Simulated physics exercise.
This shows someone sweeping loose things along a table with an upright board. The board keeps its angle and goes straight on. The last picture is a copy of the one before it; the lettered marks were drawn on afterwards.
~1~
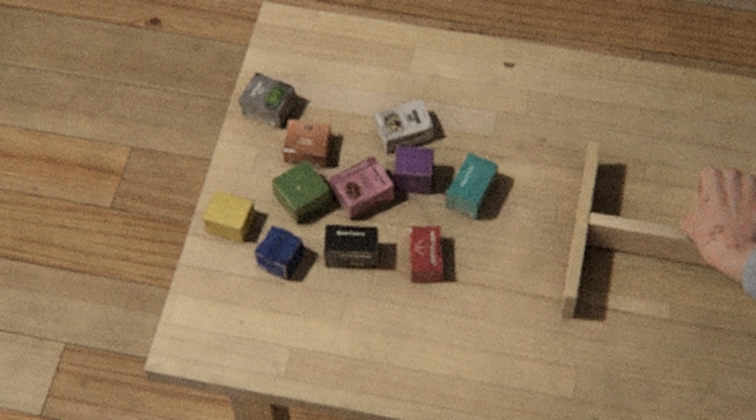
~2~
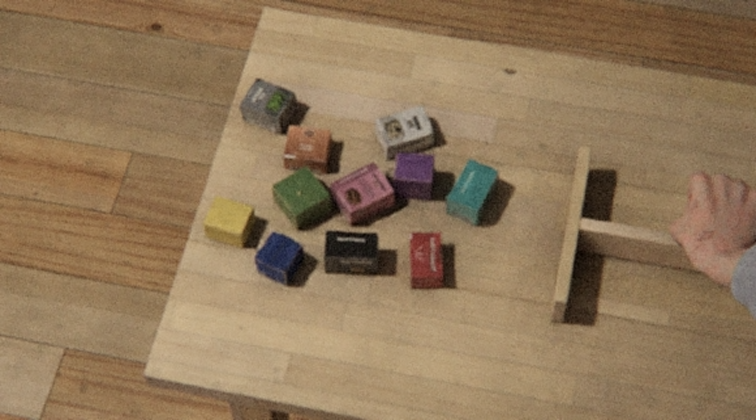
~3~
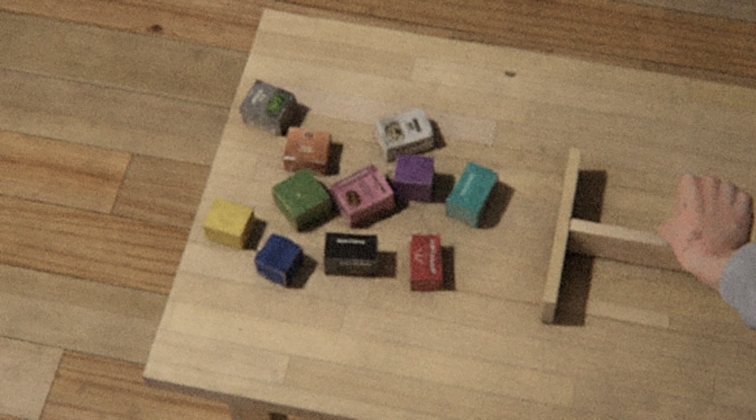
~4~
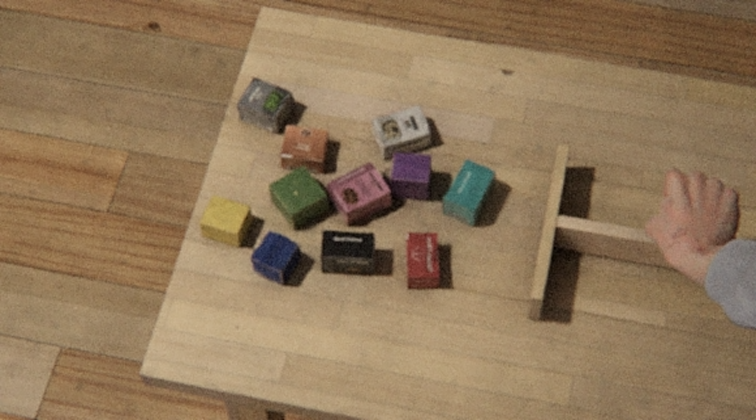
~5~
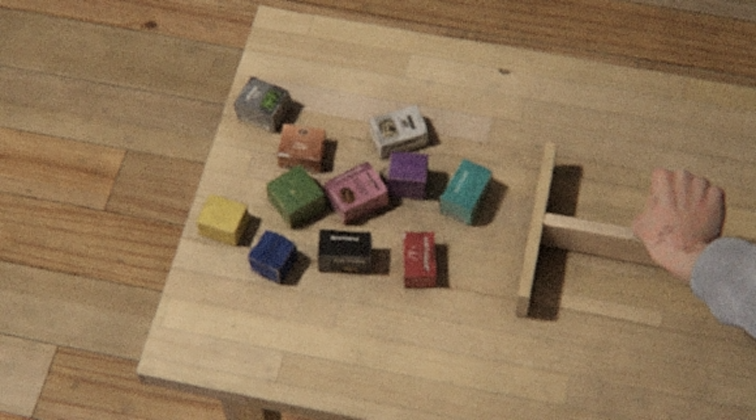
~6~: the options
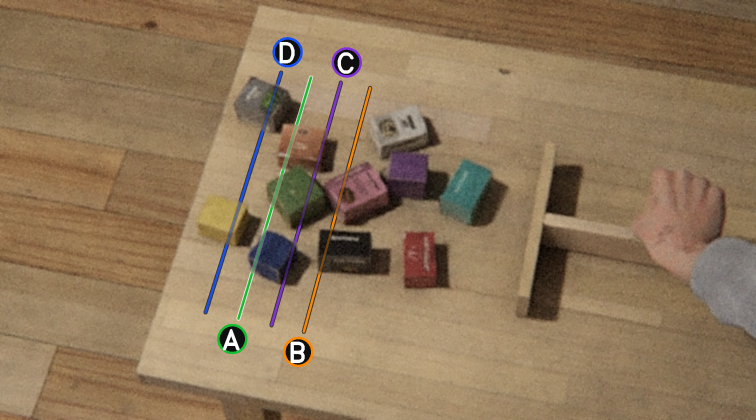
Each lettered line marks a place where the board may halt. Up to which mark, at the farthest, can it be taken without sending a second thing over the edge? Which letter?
It should halt at C.
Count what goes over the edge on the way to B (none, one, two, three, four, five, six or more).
By then, none.
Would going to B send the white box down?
By then, no.
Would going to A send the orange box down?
Yes.
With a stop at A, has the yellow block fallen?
Yes.
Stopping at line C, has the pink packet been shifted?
Yes.
On the marked copy, A at (277, 192); B at (339, 203); C at (308, 198); D at (245, 186).
With C. Early on, board (455, 202); purple block (403, 174); turquoise box (437, 188).
Further on, board (373, 187); blue box (249, 256); green block (267, 204).
At the end, board (312, 176); yellow block over the edge; orange box (228, 138); one fallen.
As for the rest, A drops three; B is within the limit but short; D drops six.
